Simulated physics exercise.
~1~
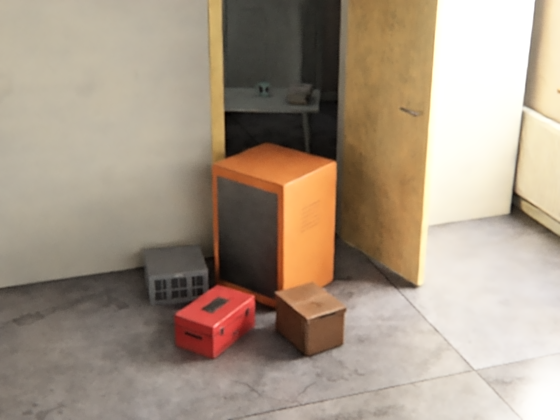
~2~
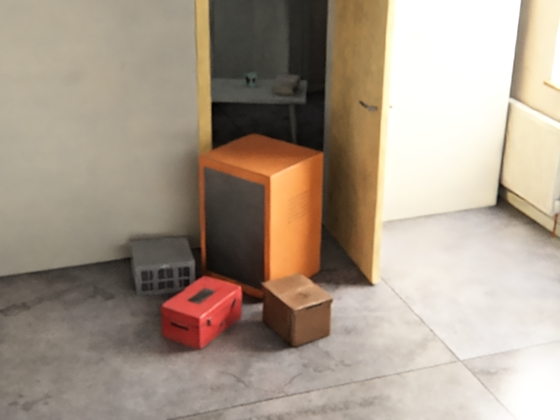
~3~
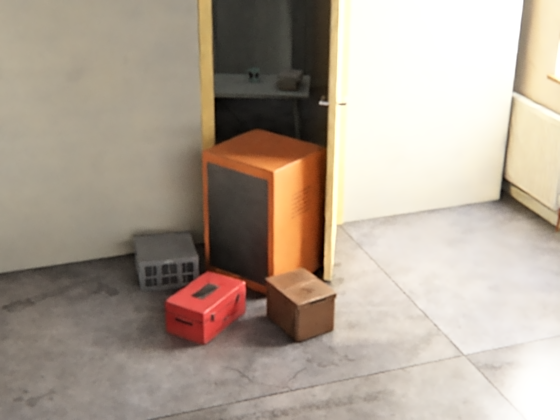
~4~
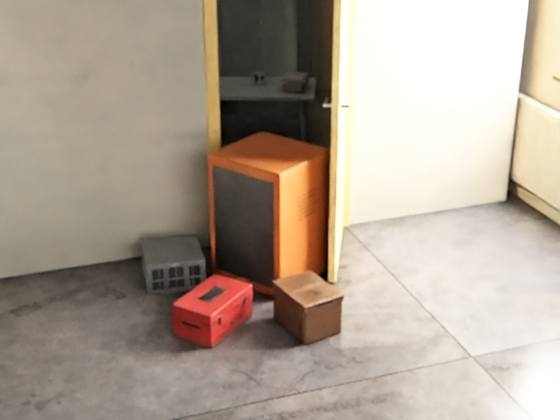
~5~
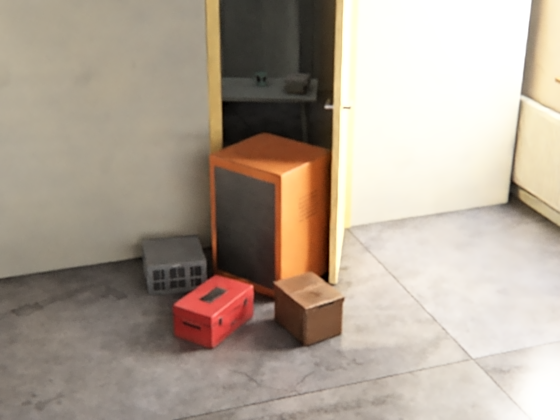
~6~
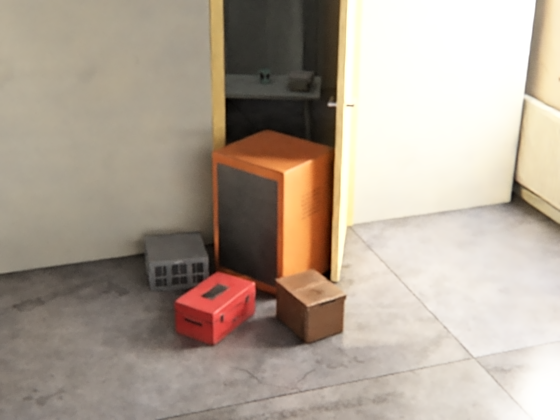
Yellow door swinging partway towards its frame and stopping ajar beside an orange cabinet, with a red toolbox and boxes staying put.
